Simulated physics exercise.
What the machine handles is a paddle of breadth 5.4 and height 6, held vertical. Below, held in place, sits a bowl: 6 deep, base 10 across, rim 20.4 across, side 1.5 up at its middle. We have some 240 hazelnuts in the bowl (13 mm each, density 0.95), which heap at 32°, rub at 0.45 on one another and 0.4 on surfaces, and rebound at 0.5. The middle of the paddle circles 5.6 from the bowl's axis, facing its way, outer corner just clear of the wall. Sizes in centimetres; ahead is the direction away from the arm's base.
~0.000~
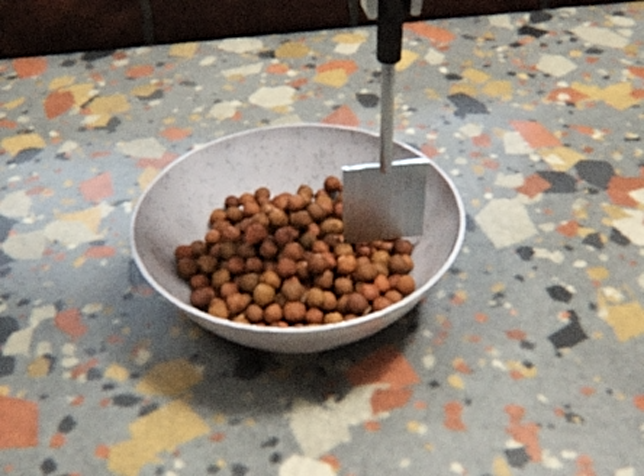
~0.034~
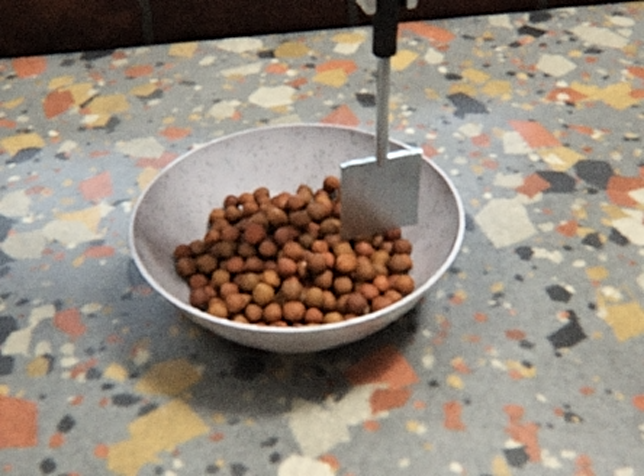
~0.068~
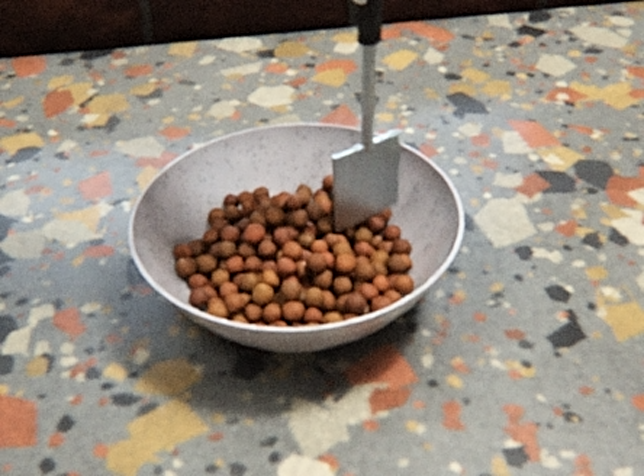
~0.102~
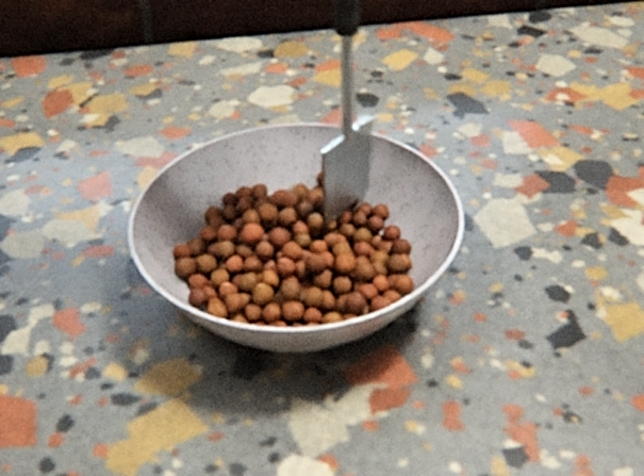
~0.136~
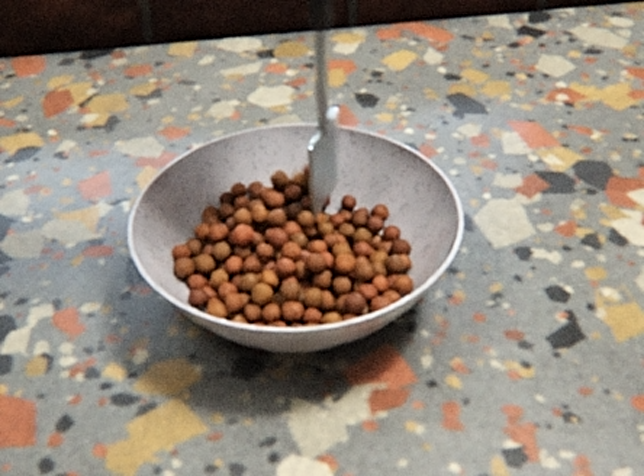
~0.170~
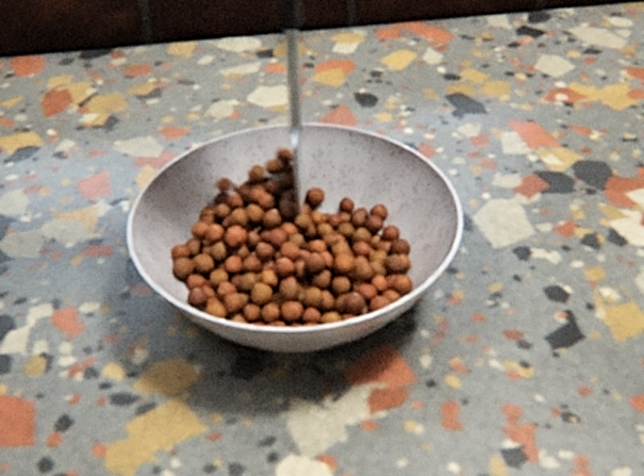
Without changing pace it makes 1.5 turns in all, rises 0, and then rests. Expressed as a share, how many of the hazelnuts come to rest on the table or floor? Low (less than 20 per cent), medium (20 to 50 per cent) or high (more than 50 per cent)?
The share is low, less than 20 per cent.
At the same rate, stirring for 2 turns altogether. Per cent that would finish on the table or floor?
15 %.
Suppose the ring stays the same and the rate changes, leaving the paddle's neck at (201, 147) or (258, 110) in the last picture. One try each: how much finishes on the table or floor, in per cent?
Close to 40 and 25 in a hundred.
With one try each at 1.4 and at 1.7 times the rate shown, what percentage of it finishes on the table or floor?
I'd expect about 25 per cent, then about 30 per cent.
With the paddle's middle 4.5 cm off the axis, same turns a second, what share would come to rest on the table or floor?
In that case some 15 %.
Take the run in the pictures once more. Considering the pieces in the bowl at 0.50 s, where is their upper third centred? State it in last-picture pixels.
I'd put its middle near (325, 297).
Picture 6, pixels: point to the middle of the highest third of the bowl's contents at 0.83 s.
I'd say about (275, 191).
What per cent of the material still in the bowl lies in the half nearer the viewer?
Close to 60 in a hundred.
After 0.50 s, 260° round, highest piece 8 above the table; 241 in the bowl, 1 on the table or floor, 2 in flight or on the tool.
After 0.83 s, 80° round, highest piece 7 above the table; 222 in the bowl, 19 on the table or floor, 3 in flight or on the tool.
After 1.20 s, 180° round, highest piece 6 above the table; 214 in the bowl, 30 on the table or floor.
After 1.90 s, 180° round, highest piece 6 above the table; 214 in the bowl, 30 on the table or floor.
In the end, 214 in the bowl, 30 on the table or floor. That is 12 % on the table or floor.
